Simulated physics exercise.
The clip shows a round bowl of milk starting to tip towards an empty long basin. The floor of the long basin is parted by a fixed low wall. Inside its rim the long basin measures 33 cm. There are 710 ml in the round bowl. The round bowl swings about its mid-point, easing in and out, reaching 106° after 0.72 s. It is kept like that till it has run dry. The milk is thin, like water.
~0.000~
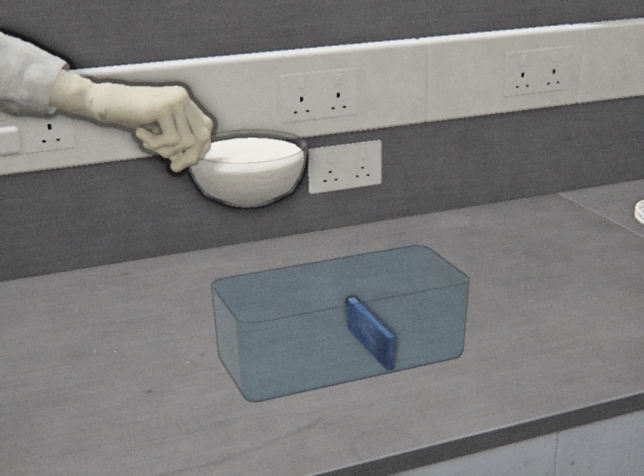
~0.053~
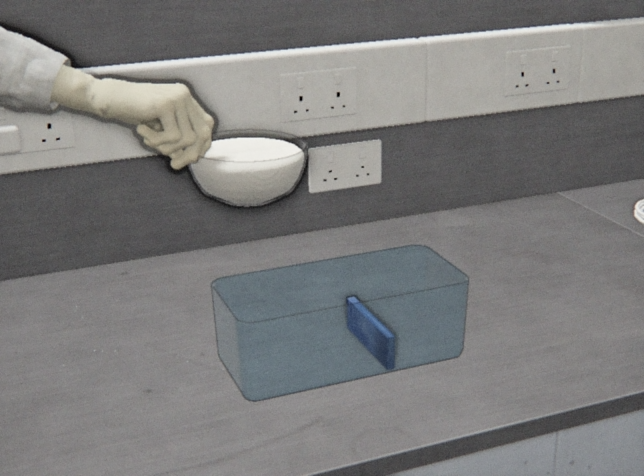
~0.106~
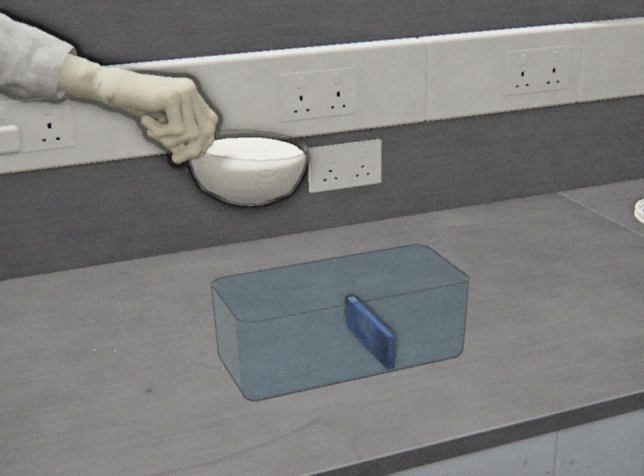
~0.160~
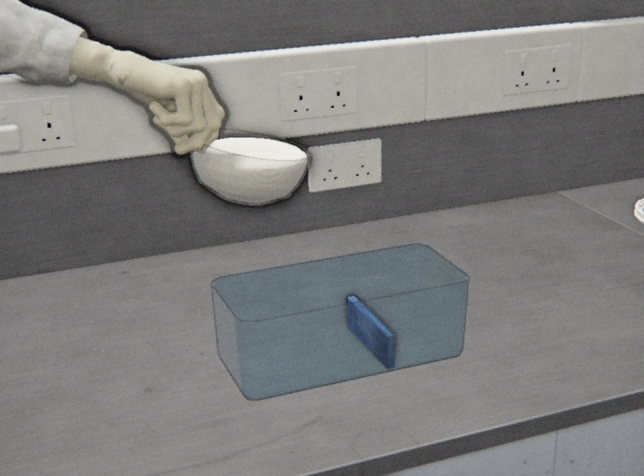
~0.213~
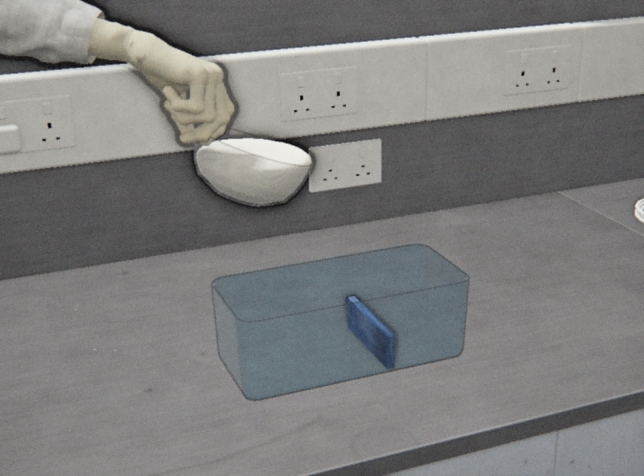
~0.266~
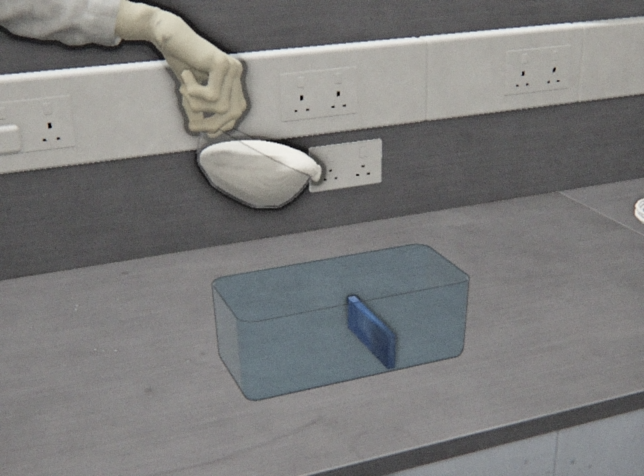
A gloved hand held a round bowl of milk above a long clear basin with a small blue wall, then tilted it rightward, slowly at first and further after, until milk reached over the rim.
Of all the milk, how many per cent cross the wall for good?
About 15 per cent.
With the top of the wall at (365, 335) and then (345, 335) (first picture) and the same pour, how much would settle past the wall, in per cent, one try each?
In turn about 35 and 55 per cent.
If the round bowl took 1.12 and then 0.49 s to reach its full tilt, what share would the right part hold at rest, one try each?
First 25, then 10 per cent.
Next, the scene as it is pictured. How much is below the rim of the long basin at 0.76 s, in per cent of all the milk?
Some 94 per cent.
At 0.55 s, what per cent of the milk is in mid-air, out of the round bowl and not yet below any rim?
Near 46 in a hundred.
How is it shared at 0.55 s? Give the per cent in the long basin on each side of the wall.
Some 30 per cent left and 9 right.
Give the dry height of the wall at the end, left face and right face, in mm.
Some 30 mm on the left and 44 mm on the right.
By 0.55 s the tilt is 92° and 14 per cent is still to pour, 31 is left of the wall and 9 right of it.
By 0.76 s the tilt is 106° and 0 per cent is still to pour, 82 is left of the wall and 13 right of it.
By 0.98 s the tilt is 106° and 0 per cent is still to pour, 81 is left of the wall and 15 right of it.
By 1.22 s the tilt is 106° and 0 per cent is still to pour, 81 is left of the wall and 15 right of it.
At rest 81 per cent lies left of the wall, 15 right of it and 4 outside.
